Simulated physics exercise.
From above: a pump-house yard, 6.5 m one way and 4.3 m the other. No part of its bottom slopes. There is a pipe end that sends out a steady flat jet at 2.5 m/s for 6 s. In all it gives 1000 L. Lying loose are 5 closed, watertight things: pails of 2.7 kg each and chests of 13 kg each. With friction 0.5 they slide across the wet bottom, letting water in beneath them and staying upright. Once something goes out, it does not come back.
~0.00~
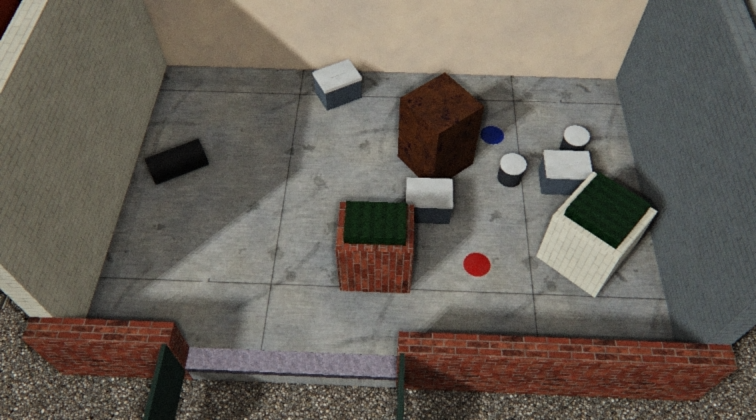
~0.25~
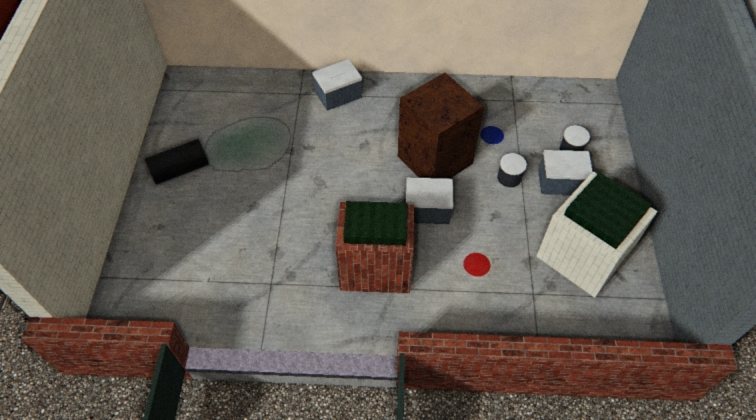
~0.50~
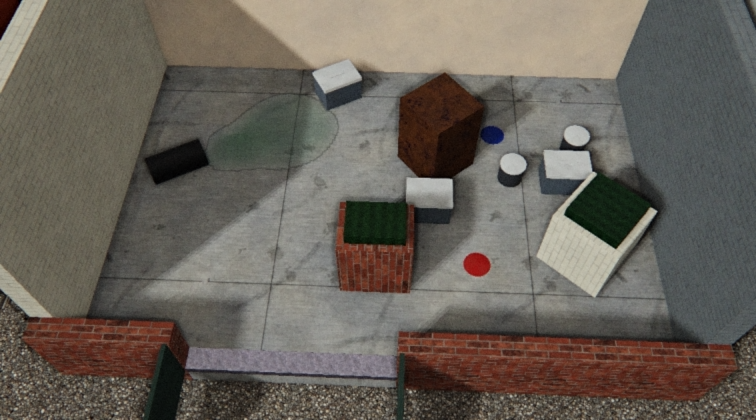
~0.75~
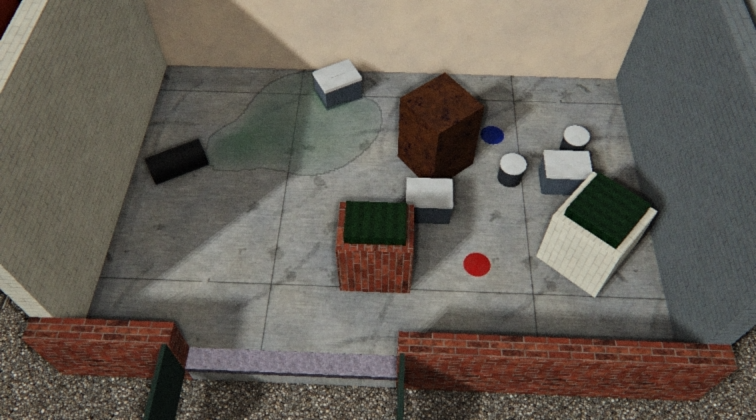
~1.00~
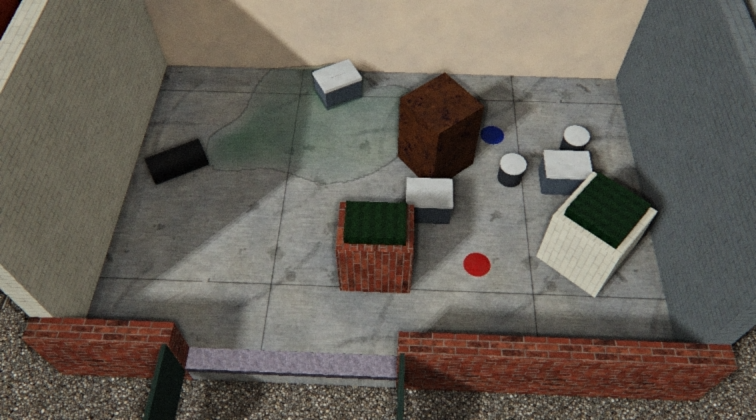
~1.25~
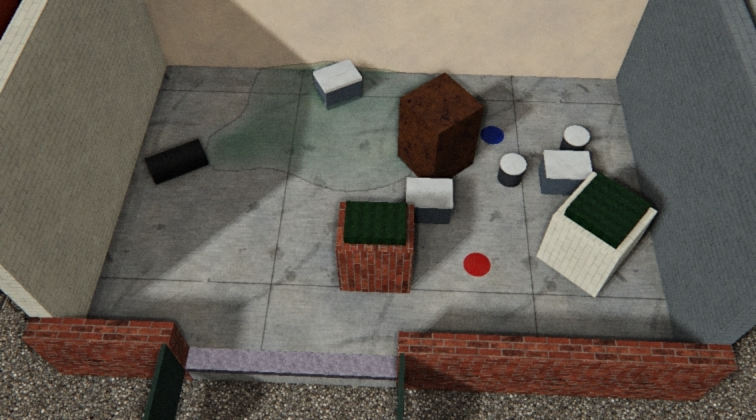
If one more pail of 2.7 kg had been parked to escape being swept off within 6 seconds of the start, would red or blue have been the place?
The place would have been red.
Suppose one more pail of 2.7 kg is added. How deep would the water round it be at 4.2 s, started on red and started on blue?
Respectively 0 and 3 cm.
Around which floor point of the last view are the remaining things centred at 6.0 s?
Somewhere near (549, 211).
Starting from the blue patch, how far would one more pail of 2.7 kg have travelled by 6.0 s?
Distance: Approx. 80 cm.
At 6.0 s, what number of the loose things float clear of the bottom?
Answer: 3.
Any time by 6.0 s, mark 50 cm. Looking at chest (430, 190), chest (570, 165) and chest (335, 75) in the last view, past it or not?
First does not reach it, second does not reach it, third exceeds it.
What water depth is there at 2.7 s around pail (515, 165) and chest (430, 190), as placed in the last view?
Depths: Near 0 cm, then near 3 cm.
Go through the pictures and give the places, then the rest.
A chest at (337, 75) rests on the ground; a pail at (513, 163), on the bottom; the red patch at (477, 265); the blue patch at (492, 135); 0.0 m2 under water; 0 of 5 have shifted, in the first frame.
A chest at (337, 75), on the bottom; a pail at (513, 163), on the bottom; the red patch at (477, 265); the blue patch at (492, 135); water covers 0.7 m2; 0 of 5 have shifted, in the second frame.
A chest at (337, 75) rests on the ground; a pail at (513, 163) rests on the ground; the red patch at (477, 265); the blue patch at (492, 135); 1.6 m2 under water; 0 of 5 have shifted, in the third frame.
A chest at (337, 75), on the bottom; a pail at (513, 163) rests on the ground; the red patch at (477, 265); the blue patch at (492, 135); water covers 2.9 m2; 0 of 5 have shifted, in the fourth frame.
A chest at (337, 75) rests on the ground; a pail at (513, 163), on the bottom; the red patch at (477, 265); the blue patch at (492, 135); 4.2 m2 under water; 0 of 5 have shifted, in the fifth frame.
A chest at (337, 75) rests on the ground; a pail at (513, 163) rests on the ground; the red patch at (477, 265); the blue patch at (492, 135); water covers 5.2 m2; 0 of 5 have shifted, in the sixth frame.
After 1.8 s on red it would be 0 cm off in 0 cm of water; on blue it would be 0 cm off in 0 cm of water.
After 2.7 s on red it would be 0 cm off in 0 cm of water; on blue it would be 0 cm off in 1 cm of water.
After 4.2 s on red it would be 0 cm off in 0 cm of water; on blue it would be 42 cm off in 3 cm of water.
After 6.0 s on red it would be 0 cm off in 1 cm of water; on blue it would be 80 cm off in 5 cm of water.
